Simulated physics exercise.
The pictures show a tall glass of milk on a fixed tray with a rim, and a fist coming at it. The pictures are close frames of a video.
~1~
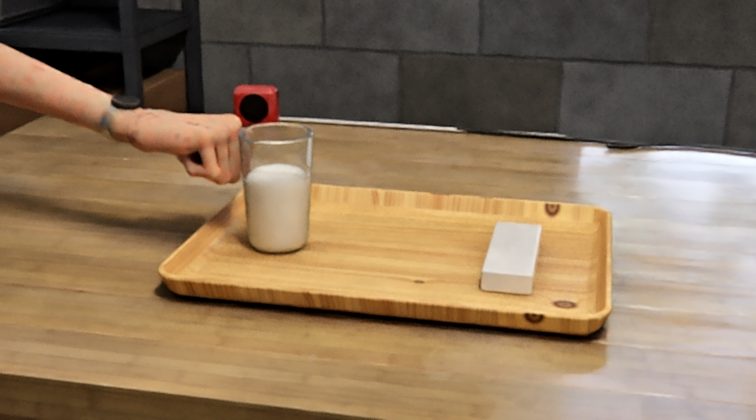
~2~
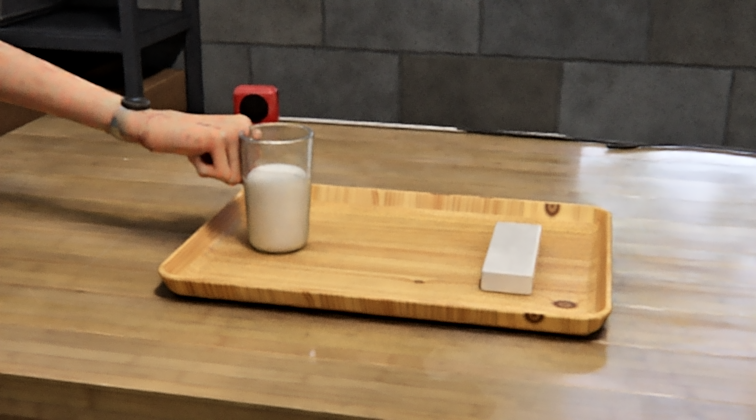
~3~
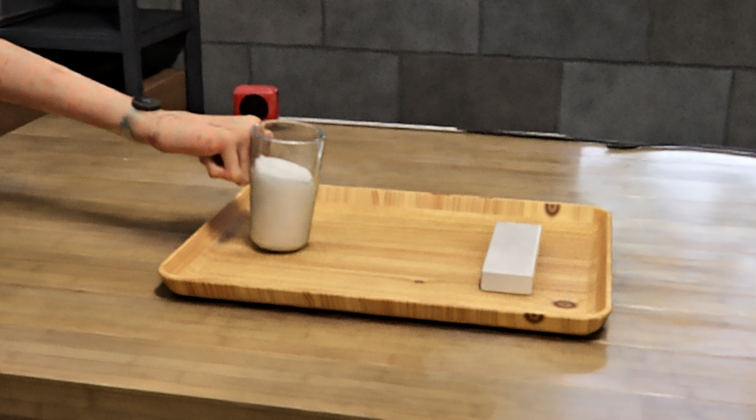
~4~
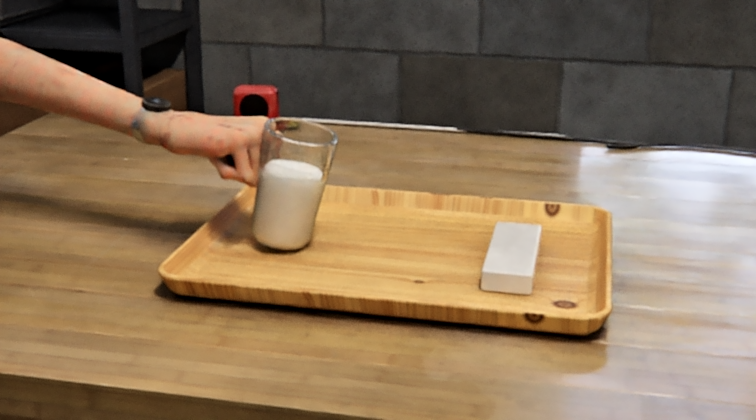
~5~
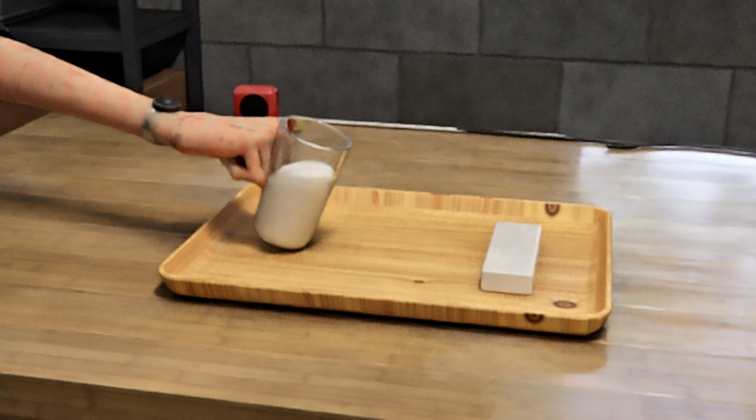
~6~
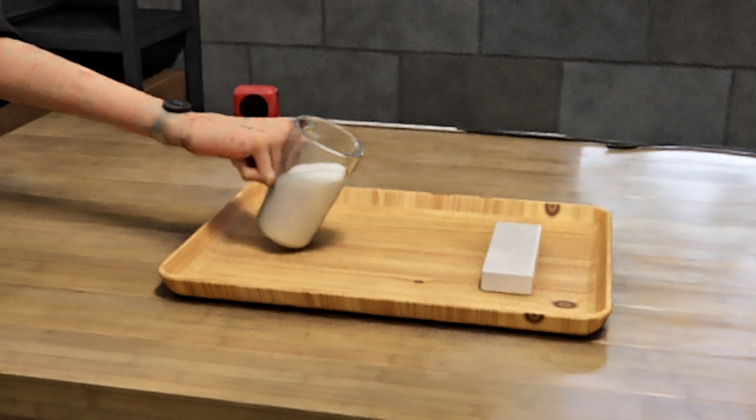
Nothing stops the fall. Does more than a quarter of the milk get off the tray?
As it turns out, three quarters and more stay on the tray.
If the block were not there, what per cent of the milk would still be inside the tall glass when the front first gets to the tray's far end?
It comes to 60 per cent or so.
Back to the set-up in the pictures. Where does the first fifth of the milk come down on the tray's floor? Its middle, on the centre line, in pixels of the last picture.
Around (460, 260).
A moment on, the tall glass is falling and 100 per cent is in the glass, 0 on the tray and 0 above or beyond its rim.
Next, the tall glass lies on its side and 80 per cent is in the glass, 10 on the tray and 10 above or beyond its rim.
Then the tall glass lies on its side and 44 per cent is in the glass, 45 on the tray and 11 above or beyond its rim.
Later the tall glass lies on its side and 23 per cent is in the glass, 72 on the tray and 5 above or beyond its rim.
At rest 95 per cent is held by tray and glass, 5 is off the tray.
